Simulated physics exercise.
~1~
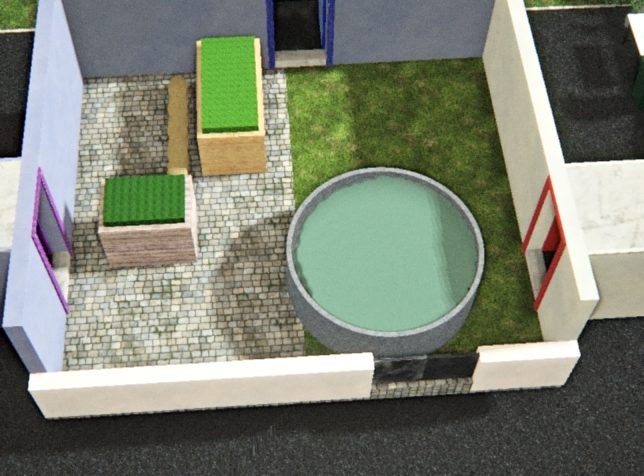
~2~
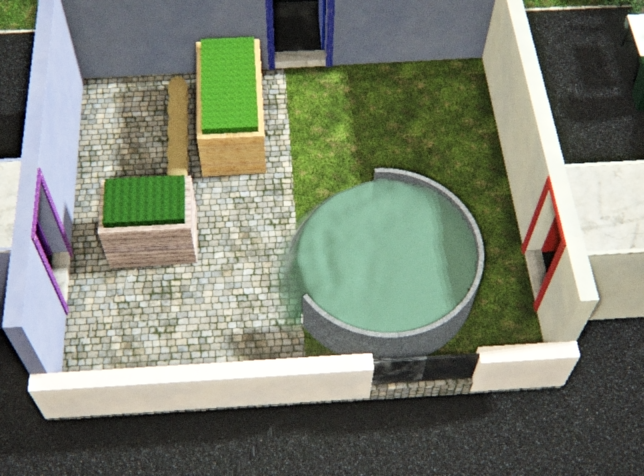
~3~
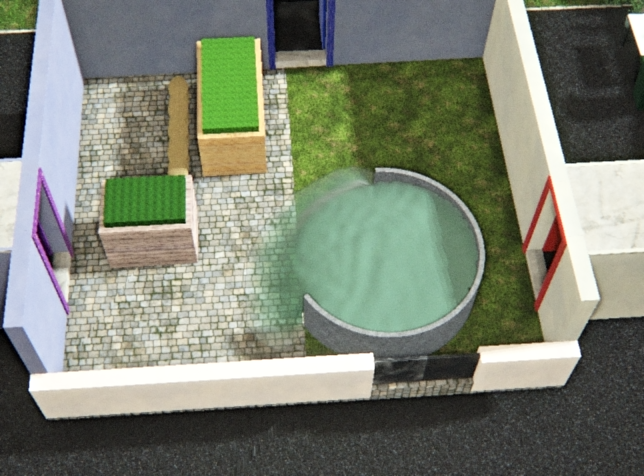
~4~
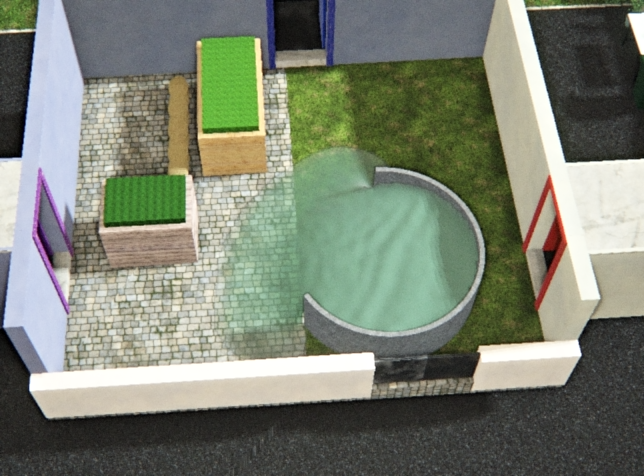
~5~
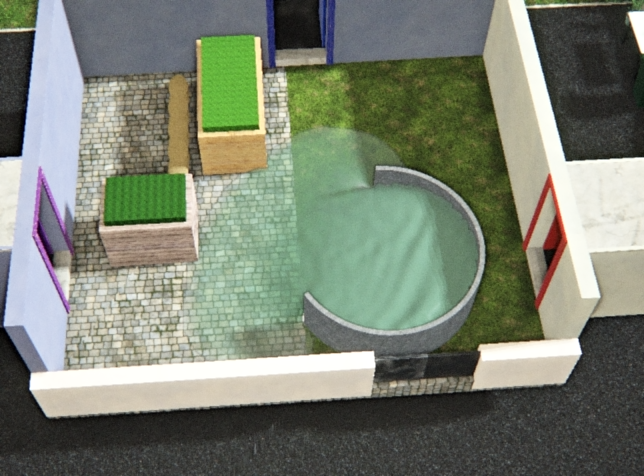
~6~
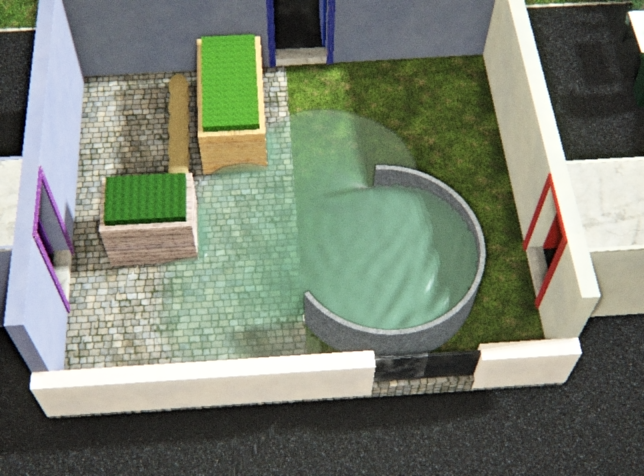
Green water pouring from a round pool as its left side opens, spreading across paving and grass around two grass-topped blocks.
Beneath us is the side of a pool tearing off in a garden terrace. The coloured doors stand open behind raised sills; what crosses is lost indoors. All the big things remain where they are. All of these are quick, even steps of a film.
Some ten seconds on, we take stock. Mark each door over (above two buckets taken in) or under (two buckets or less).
Red door: Under. Purple door: Over. Blue door: Over.
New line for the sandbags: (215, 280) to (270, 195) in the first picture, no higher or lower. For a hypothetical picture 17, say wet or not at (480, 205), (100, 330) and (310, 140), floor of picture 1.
In that order: Not flooded, flooded, under water.
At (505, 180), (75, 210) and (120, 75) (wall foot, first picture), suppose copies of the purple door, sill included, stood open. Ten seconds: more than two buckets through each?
Reading them off: Comes out lower, comes out higher, comes out higher.
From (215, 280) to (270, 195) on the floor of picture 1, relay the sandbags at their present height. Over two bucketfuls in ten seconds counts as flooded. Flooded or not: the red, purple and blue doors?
Red falls short, purple tops the mark, blue tops the mark.
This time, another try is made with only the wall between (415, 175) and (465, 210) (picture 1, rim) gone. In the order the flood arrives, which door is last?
It's the purple one.
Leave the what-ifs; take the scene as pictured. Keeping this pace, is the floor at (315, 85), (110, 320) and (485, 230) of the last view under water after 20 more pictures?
Point by point: Inundated, inundated, not yet wet.
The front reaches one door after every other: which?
The one in red.
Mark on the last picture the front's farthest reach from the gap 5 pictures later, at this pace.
I'd point to (63, 393).
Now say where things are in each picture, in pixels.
Still water in the round pool at (385, 250), in the first picture.
Water pours out at (301, 235) and has run to a hidden place, in the second picture.
Water pours out at (302, 236) and has run to a hidden place, in the third picture.
The front is at a hidden place, out from the gap at (302, 238), in the fourth picture.
Water pours out at (302, 237) and has run to a hidden place, in the fifth picture.
The front is at a hidden place, out from the gap at (302, 237), in the sixth picture.
A moment on, water covers 55 % of the floor; the red door not reached, the purple door under two buckets in, the blue door wet at the sill, nothing in.
Next, water covers 70 % of the floor; the red door not reached, the purple door over two buckets in, the blue door over two buckets in.
Then, water covers 75 % of the floor; the red door not reached, the purple door far over two buckets in, the blue door far over two buckets in.
Later, water covers 90 % of the floor; the red door not reached, the purple door far over two buckets in, the blue door far over two buckets in.
In the end, water covers 95 % of the floor; the red door wet at the sill, nothing in, the purple door far over two buckets in, the blue door far over two buckets in.
